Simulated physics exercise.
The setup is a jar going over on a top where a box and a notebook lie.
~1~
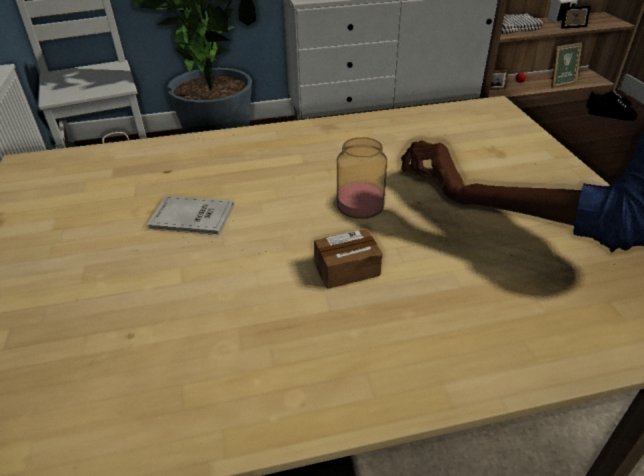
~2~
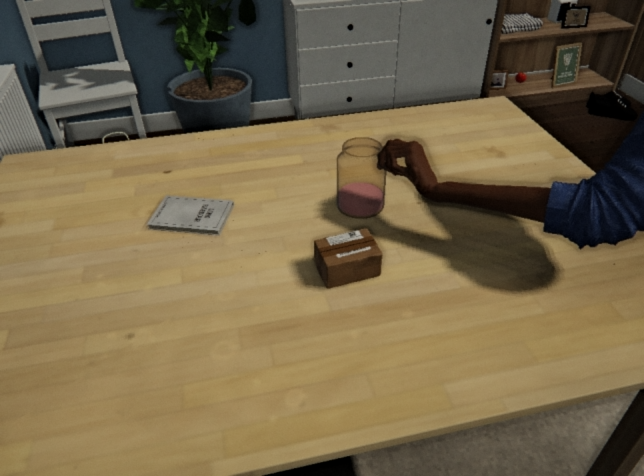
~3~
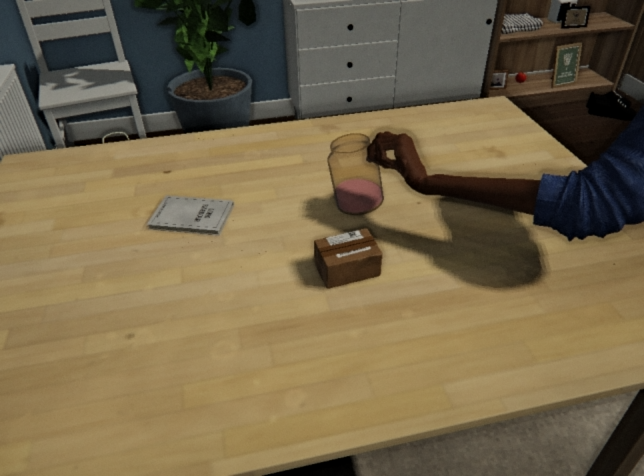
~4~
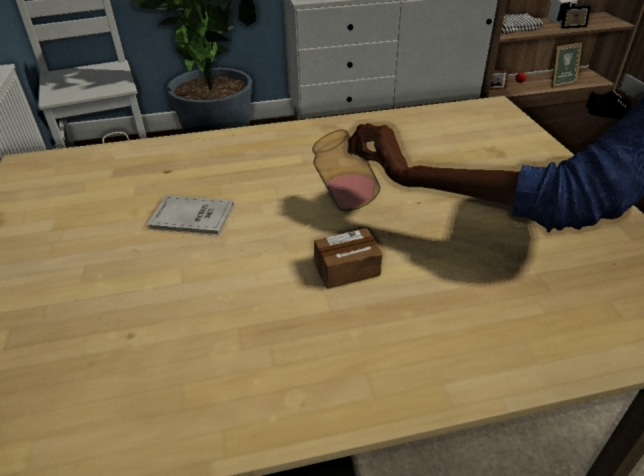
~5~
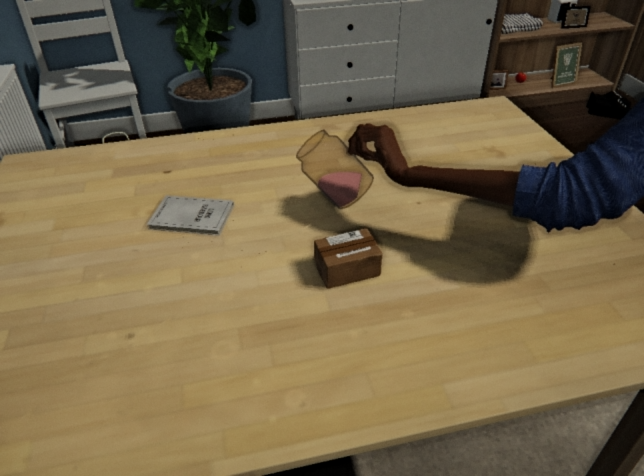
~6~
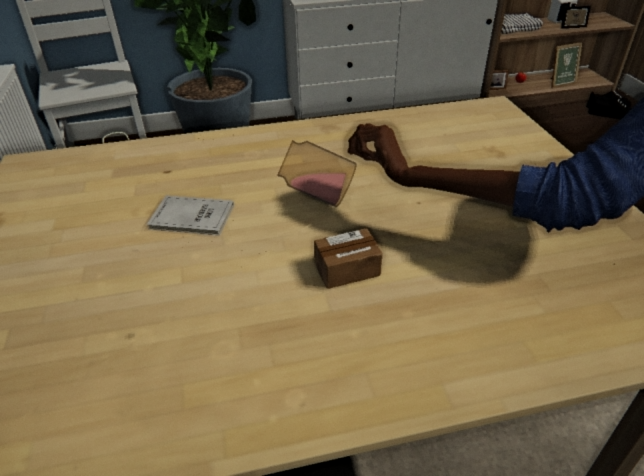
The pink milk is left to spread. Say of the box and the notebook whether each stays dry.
For the box the answer is that it avoids the spill; for the notebook, that it meets the spill.
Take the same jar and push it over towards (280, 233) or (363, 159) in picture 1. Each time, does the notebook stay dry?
Toward the first spot it gets touched, and toward the second it is missed.
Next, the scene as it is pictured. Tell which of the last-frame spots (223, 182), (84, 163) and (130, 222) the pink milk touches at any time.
One: Wet. Two: Dry. Three: Not reached.
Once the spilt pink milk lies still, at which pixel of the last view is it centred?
(186, 186).
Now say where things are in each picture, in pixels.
In the first picture, it stands upright; jar (361, 175) nearly empty; box (348, 246); notebook (191, 212).
In the second picture, fingers against its side; jar nearly empty, surface at (361, 196).
In the third picture, fingers against its side; jar (355, 172) nearly empty; notebook (191, 212).
In the fourth picture, fingers against its side; jar (344, 168) tipped 25°; box (348, 246).
In the fifth picture, it is falling; jar (332, 167) tipped 40°.
In the sixth picture, it is falling; jar (314, 171) tipped 65°; box (348, 246); notebook (191, 212).
A moment on, the puddle covers about as much as a plate; the box is untouched; the notebook is reached.
When it is over, the puddle covers about as much as a plate; the box is untouched; the notebook is reached.
